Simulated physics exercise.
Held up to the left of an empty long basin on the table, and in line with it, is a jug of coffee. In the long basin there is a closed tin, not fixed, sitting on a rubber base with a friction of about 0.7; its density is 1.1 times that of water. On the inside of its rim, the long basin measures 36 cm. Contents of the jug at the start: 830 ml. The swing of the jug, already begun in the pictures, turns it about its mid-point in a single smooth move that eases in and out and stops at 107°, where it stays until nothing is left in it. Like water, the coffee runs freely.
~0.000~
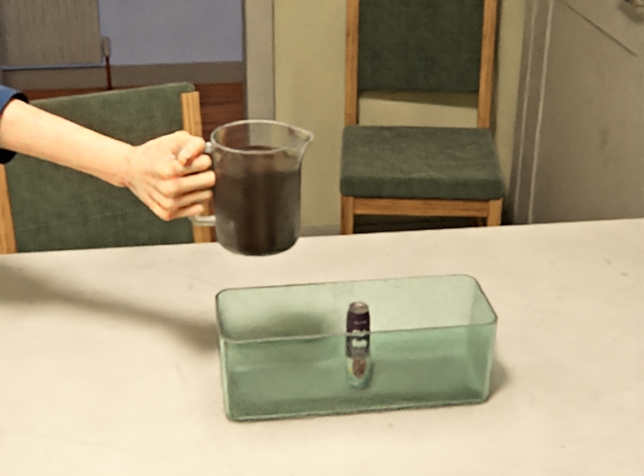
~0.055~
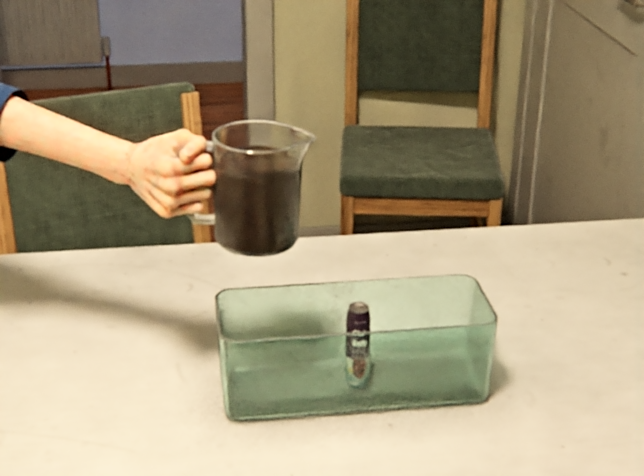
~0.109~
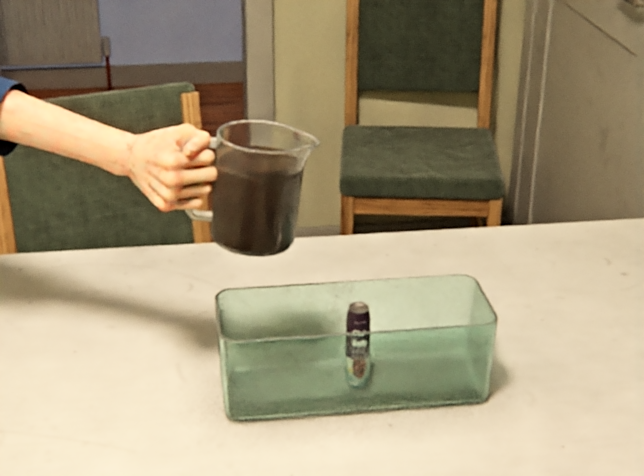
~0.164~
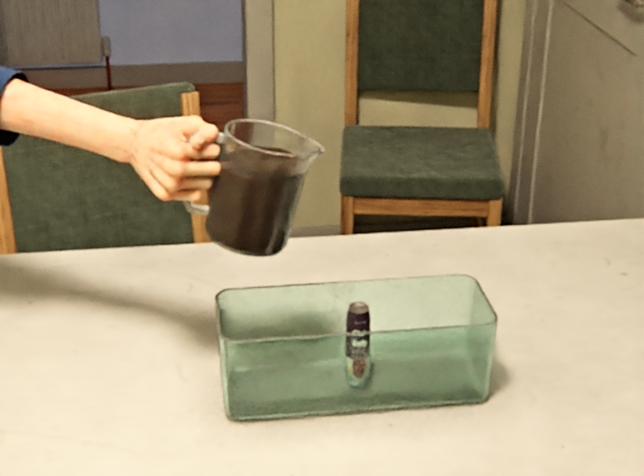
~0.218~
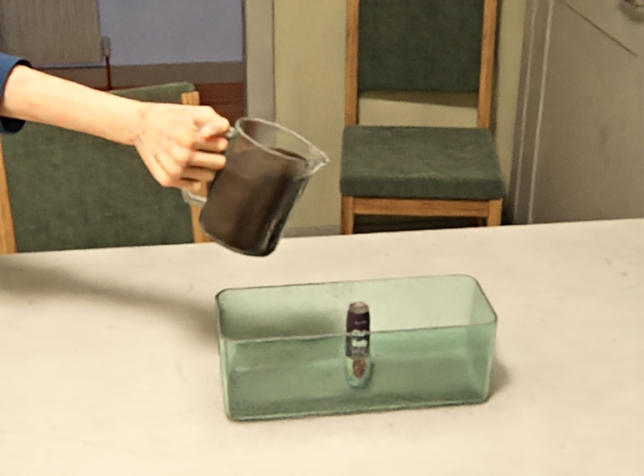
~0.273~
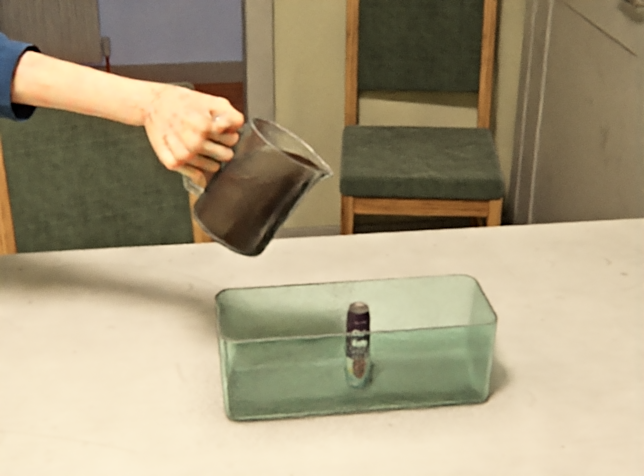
A pale tabletop in a room with green-cushioned wooden chairs and a light door behind is seen from slightly above by a still camera. A hand reaching from the left, in a dark blue sleeve, grips a clear jug of dark brown liquid above and left of a long, greenish see-through basin holding a small dark tin. The hand smoothly tilts the jug rightward, its spout lowering.
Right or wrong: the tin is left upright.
Right.
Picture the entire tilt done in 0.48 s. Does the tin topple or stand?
The tin stays balanced.
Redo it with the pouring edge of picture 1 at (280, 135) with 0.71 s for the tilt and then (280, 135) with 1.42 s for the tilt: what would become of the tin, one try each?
Try 1: Tipped over; try 2: Tipped over.
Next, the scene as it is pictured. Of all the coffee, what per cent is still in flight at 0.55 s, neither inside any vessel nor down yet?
Around 26 percent.
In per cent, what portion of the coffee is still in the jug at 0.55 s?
I reckon about 66 in a hundred is still held.
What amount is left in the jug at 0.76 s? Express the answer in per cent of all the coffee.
20 in a hundred, give or take.
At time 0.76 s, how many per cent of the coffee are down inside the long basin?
The share is close to 58 percent.
By 0.55 s the tilt is 95° and 67 per cent is still to pour; the tin stands where it began.
By 0.76 s the tilt is 107° and 19 per cent is still to pour; the tin stands where it began.
By 0.98 s the tilt is 107° and 3 per cent is still to pour; the tin stands where it began.
By 1.21 s the tilt is 107° and 0 per cent is still to pour; the tin leans 8°.
At rest the tin stands where it began.
